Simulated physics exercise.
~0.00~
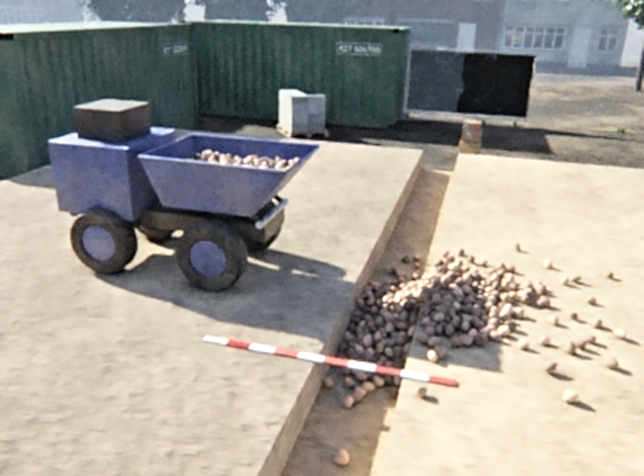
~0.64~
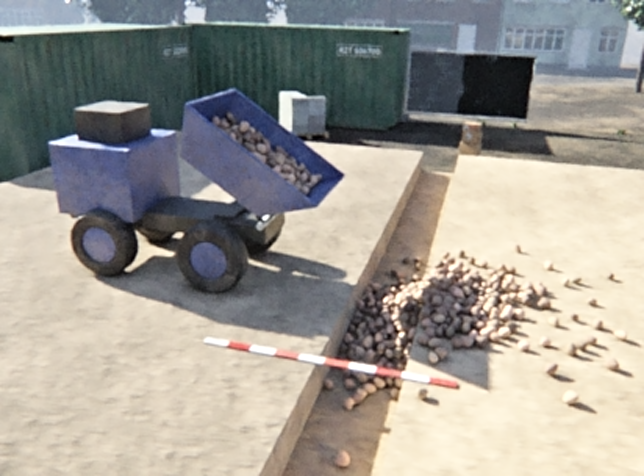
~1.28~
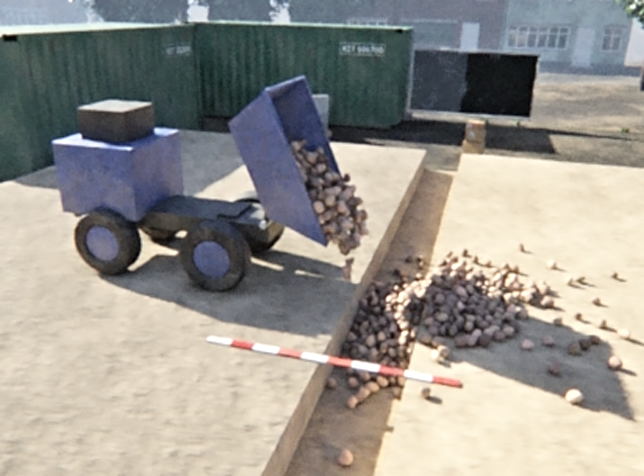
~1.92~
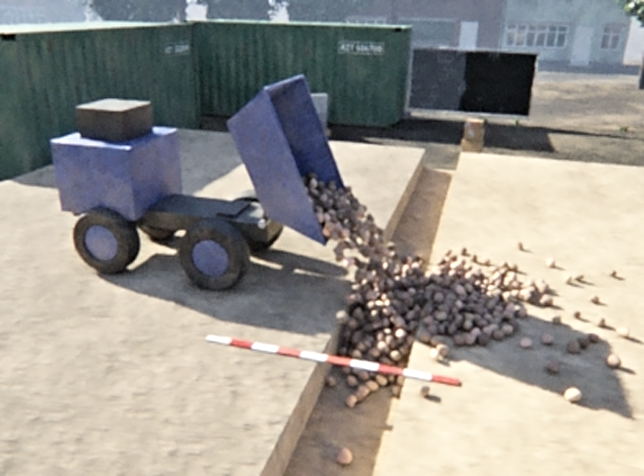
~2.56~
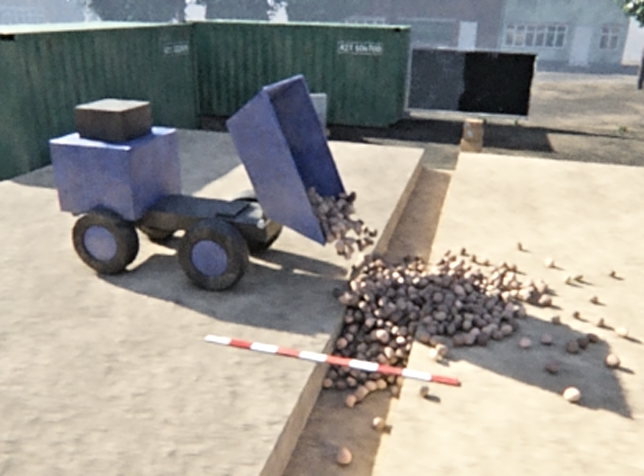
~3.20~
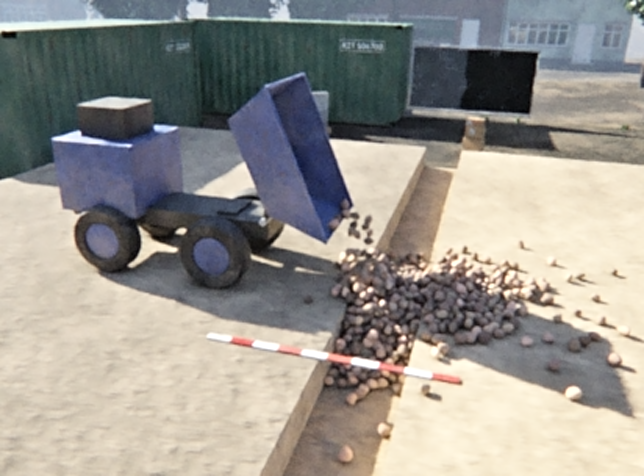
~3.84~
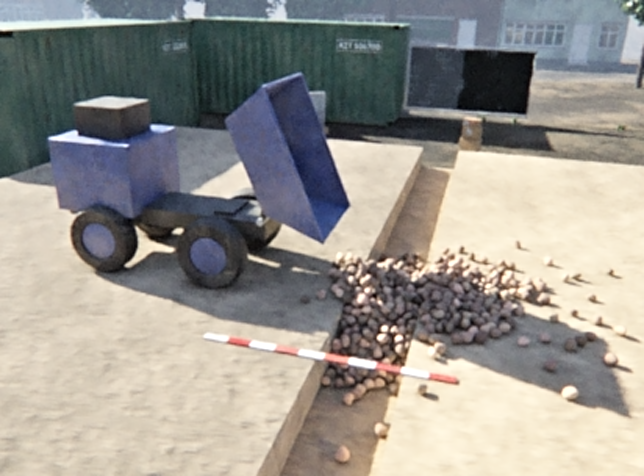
A blue dumper standing beside a trench tipped its skip steeply to the right, and its load of brownish stones slid out onto the earlier heap, nearly all landing in the trench, until the skip stood empty and still raised.
